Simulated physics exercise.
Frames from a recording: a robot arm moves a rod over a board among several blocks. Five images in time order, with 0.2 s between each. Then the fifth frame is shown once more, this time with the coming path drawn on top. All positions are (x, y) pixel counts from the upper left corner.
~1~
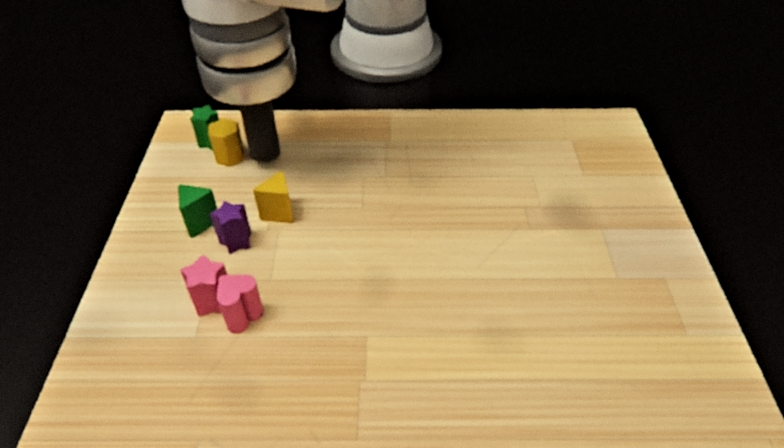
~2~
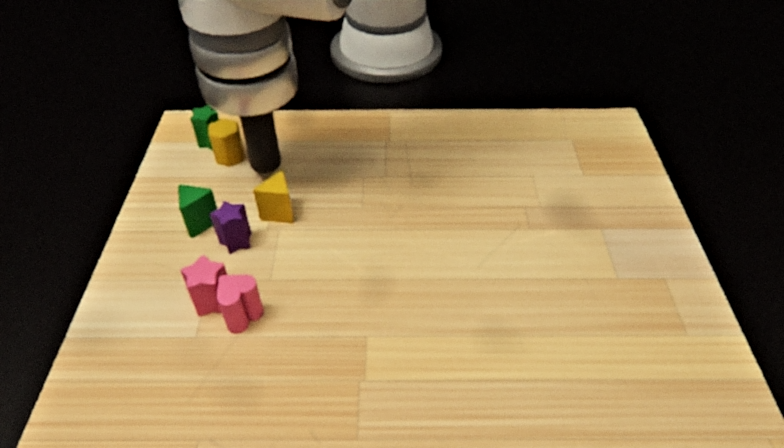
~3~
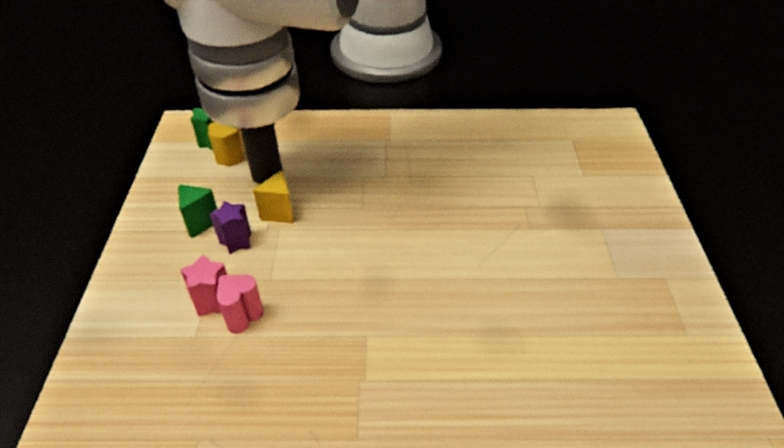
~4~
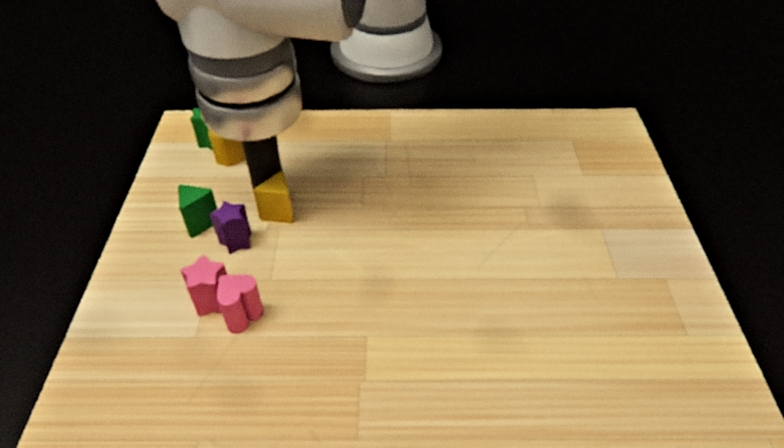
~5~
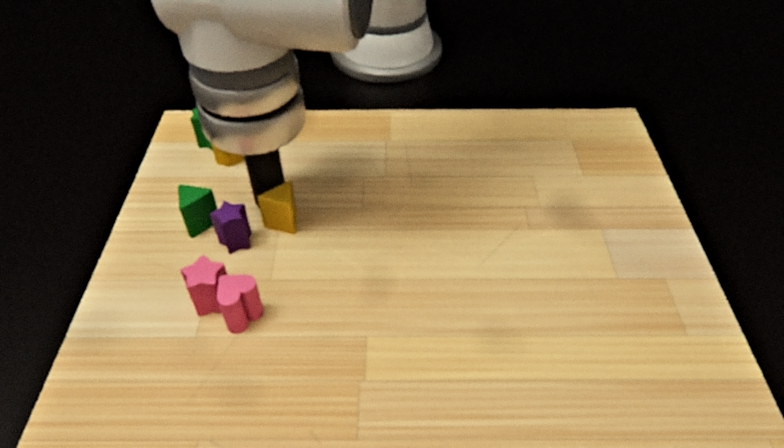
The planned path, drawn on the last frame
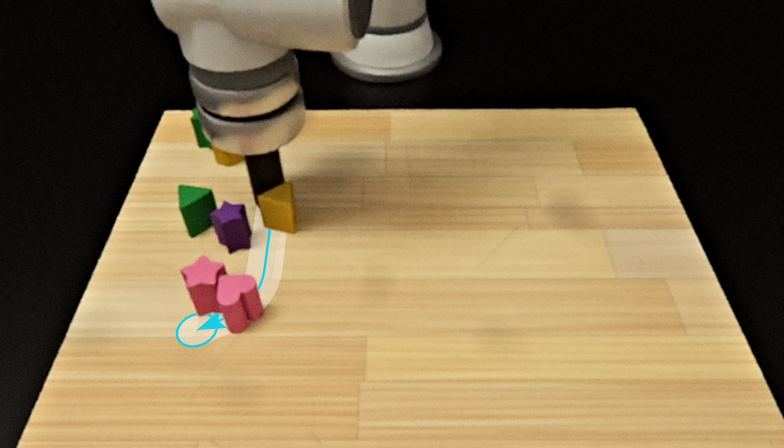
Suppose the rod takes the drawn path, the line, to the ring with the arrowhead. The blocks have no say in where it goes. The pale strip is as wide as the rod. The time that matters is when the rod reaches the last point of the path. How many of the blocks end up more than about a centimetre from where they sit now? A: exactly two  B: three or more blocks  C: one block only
The answer is B.
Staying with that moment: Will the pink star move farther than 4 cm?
Answer: No.
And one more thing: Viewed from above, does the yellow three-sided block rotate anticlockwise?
That would be a yes.
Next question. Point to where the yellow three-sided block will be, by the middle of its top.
That would be at about pixel (292, 215).
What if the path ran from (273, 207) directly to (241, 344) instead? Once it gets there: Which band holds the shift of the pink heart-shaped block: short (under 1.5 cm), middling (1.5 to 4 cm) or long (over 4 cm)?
It goes a long way, over 4 cm.
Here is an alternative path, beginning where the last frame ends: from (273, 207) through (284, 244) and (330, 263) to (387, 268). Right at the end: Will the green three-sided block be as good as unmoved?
Short answer: Yes.
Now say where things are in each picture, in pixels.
Tip of the rod (266, 153), middles of tops, pink star (202, 271), purple star (228, 211), pink heart-shaped block (234, 287), yellow three-sided block (274, 184), in the first picture.
Rod (266, 164), nothing pushed, in the second picture.
Rod (267, 175), nothing pushed, in the third picture.
Rod (269, 186), nothing pushed, in the fourth picture.
Rod (271, 199), pink star (202, 271), purple star (228, 211), pink heart-shaped block (234, 287), yellow three-sided block (279, 193), in the fifth picture.
The line goes from (273, 207) by way of (267, 249) and (254, 296) to (197, 330).
What follows on the original path. One third of the way, rod (265, 241); yellow three-sided block (291, 215), turned 45° anticlockwise.
Two thirds of the way, rod (250, 289); pink heart-shaped block (230, 295), turned 15° clockwise; yellow three-sided block (292, 215), turned 50° anticlockwise.
At the end, rod (194, 322); pink star (179, 273), turned 55° clockwise; purple star unmoved; pink heart-shaped block (209, 323), turned 20° anticlockwise; yellow three-sided block (292, 215), turned 50° anticlockwise.
